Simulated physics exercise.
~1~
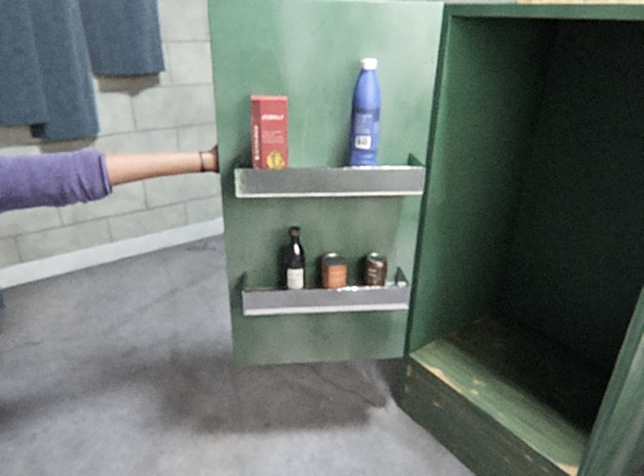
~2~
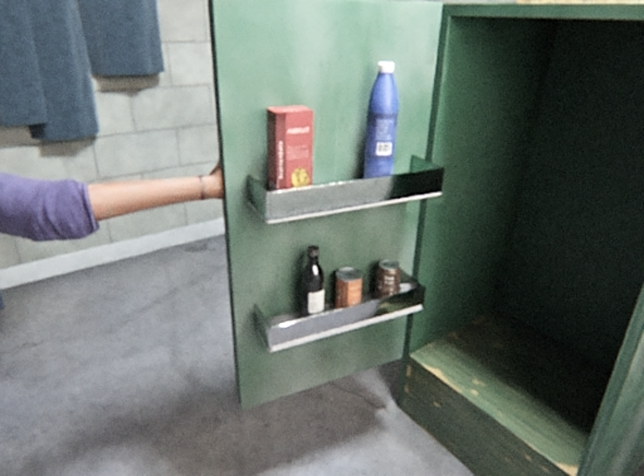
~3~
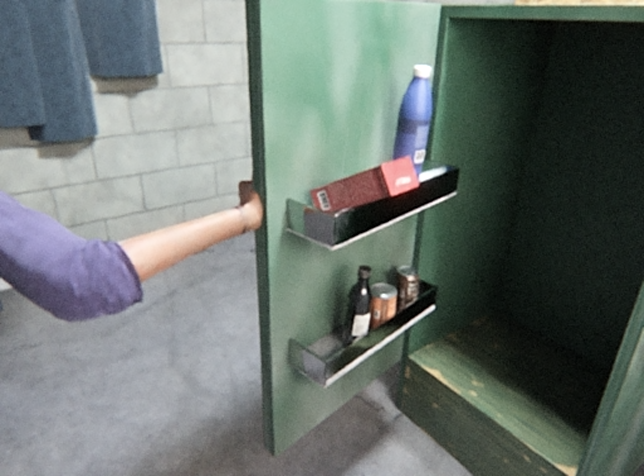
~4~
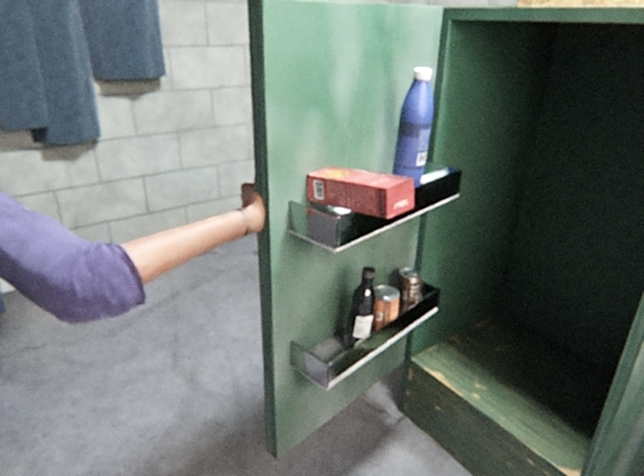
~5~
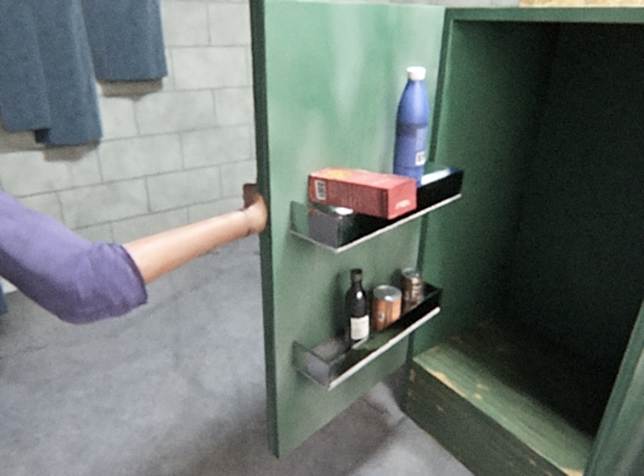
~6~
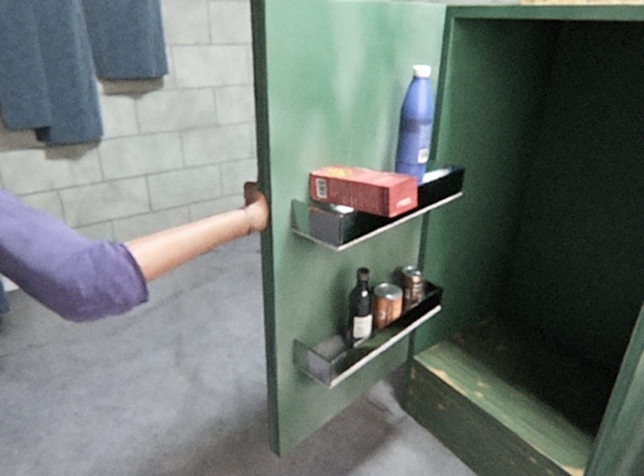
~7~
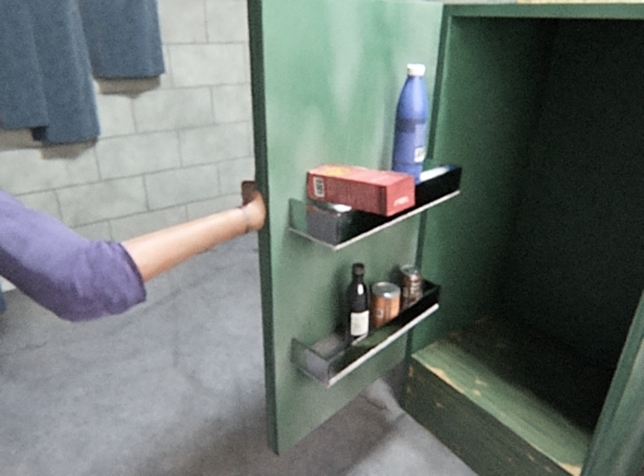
The clip opens on a green locker with its door wide open, a purple-sleeved arm holding the door's outer edge. Two racks line the inside of the door, the upper one holding a red carton and a blue bottle, the lower one a black bottle and two small cans. The hand pushes the door partway toward closed, and it stops abruptly, still well open. The red carton tips over to the right and settles on its side across the upper rack. The blue bottle, black bottle and both cans stay upright as the hand remains on the motionless door.
